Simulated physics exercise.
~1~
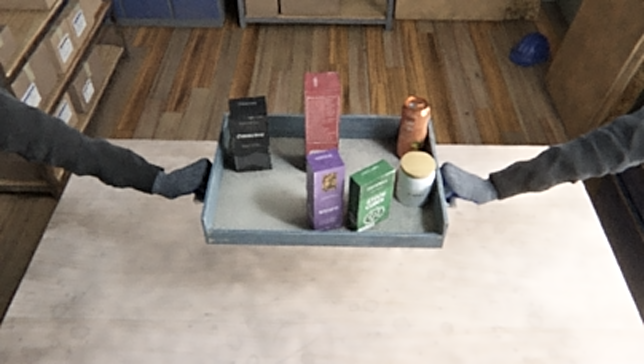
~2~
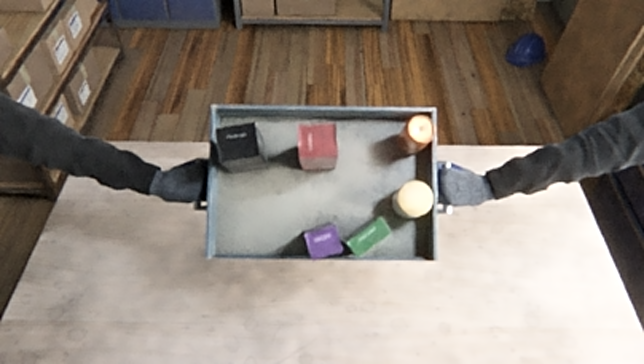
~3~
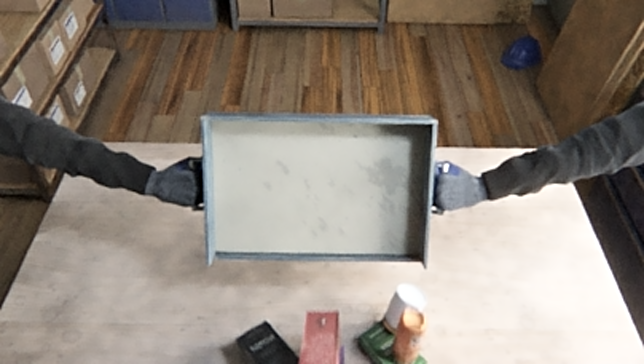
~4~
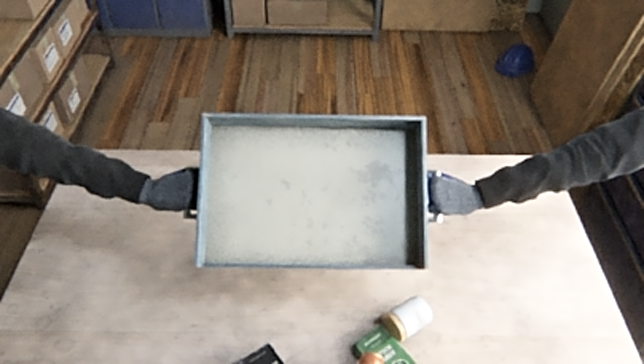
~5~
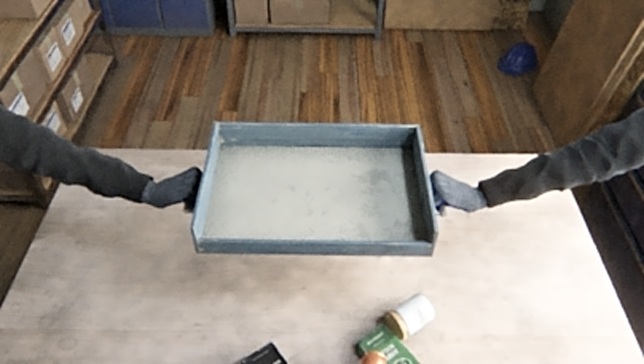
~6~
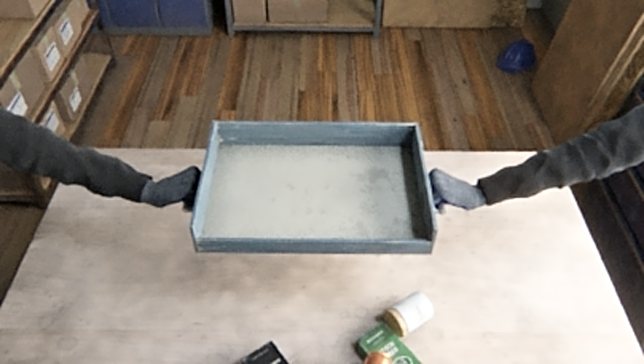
Two gloved hands held a blue-grey tray of small boxes, a jar and an orange can above a table, then tipped its near side steeply until everything slid out towards the viewer, and levelled it again, leaving it empty.
